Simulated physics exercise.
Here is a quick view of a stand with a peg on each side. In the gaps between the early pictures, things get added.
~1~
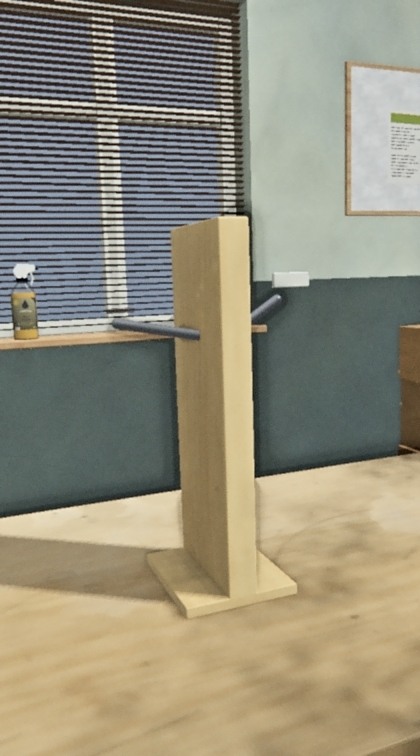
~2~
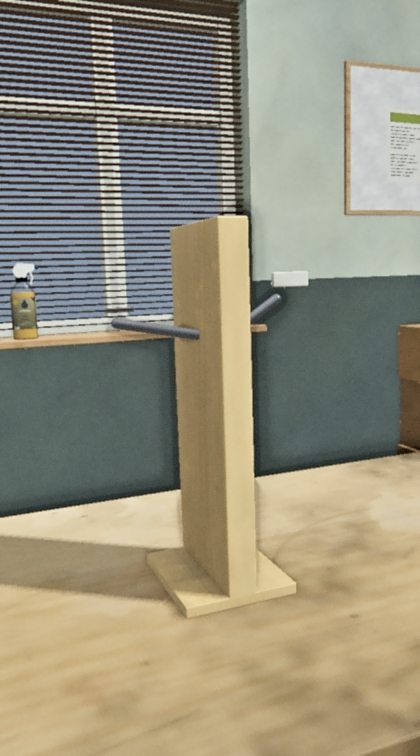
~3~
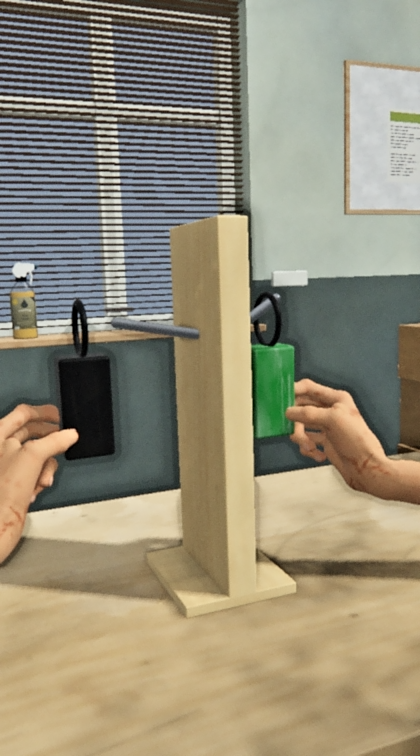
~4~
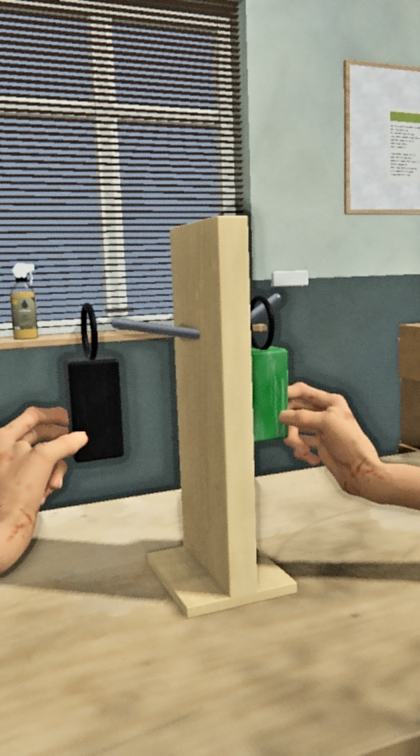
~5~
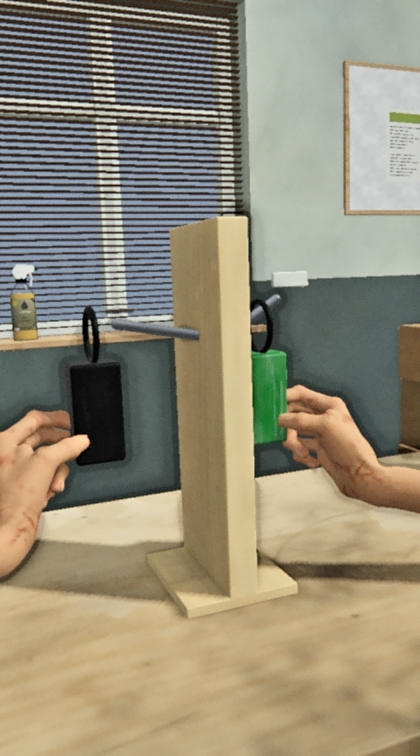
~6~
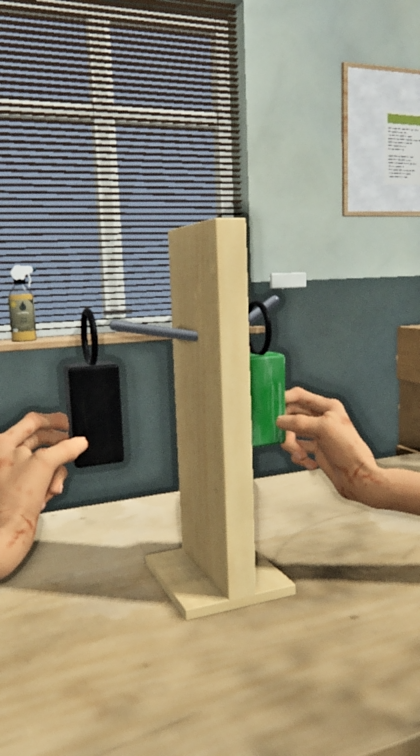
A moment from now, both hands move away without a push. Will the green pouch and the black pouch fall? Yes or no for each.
Answer - green pouch: No; black pouch: Yes.
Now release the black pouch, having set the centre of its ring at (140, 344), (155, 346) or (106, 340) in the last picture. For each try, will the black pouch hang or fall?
Well, try one it keeps its place, try two it keeps its place, and try three it tumbles away.
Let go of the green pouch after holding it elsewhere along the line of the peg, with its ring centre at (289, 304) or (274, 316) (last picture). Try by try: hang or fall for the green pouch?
In that order, it falls; remains hooked.
Then, 0.10 s past the last view, green pouch leaning 7° off how it started near (255, 381); black pouch travelled a little near (93, 401).
Then, 0.16 s past the last view, green pouch leaning 17° off how it started near (253, 387); black pouch in the air near (96, 447).
Then, 0.24 s past the last view, green pouch leaning 19° off how it started near (255, 387); black pouch come down near (102, 536).
Finally, the green pouch remains hooked, near (251, 388); the black pouch drops to the table, near (102, 537).
